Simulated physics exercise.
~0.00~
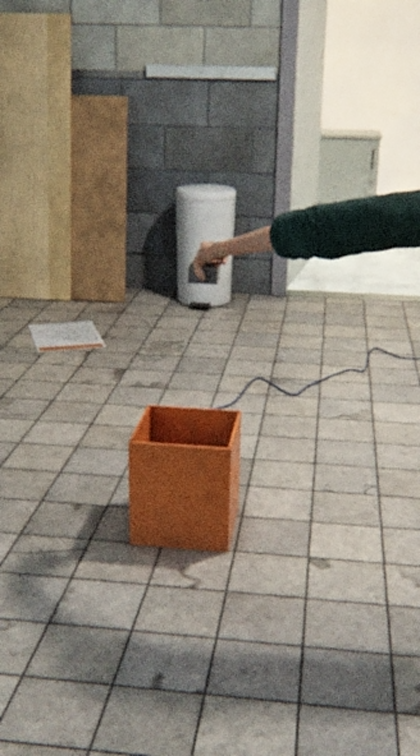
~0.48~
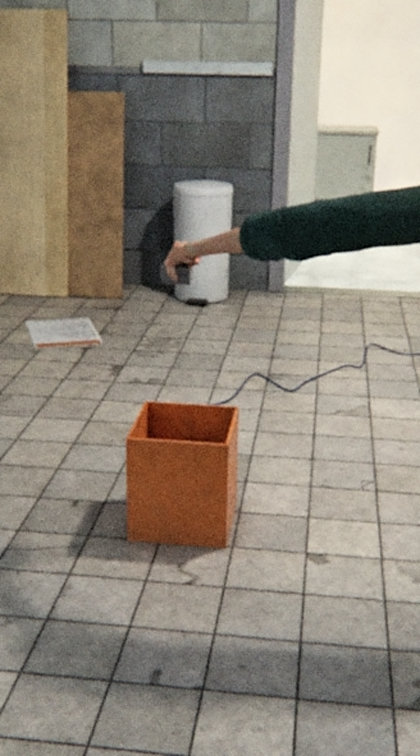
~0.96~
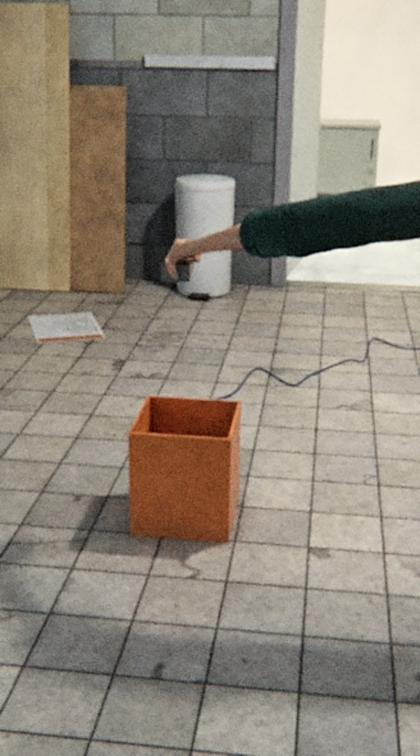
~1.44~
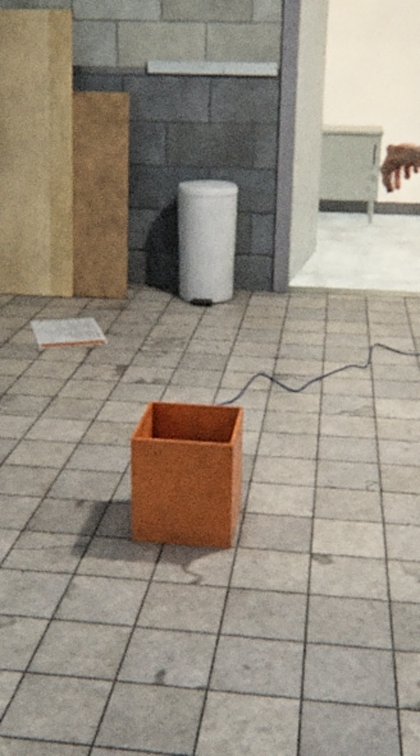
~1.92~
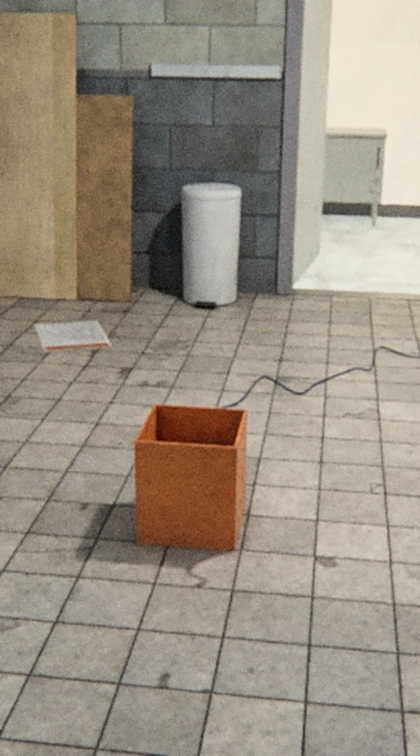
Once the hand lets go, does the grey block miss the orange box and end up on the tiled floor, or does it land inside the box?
The grey block lands inside the orange box. After the hand draws back, no block can be seen on the floor around it.
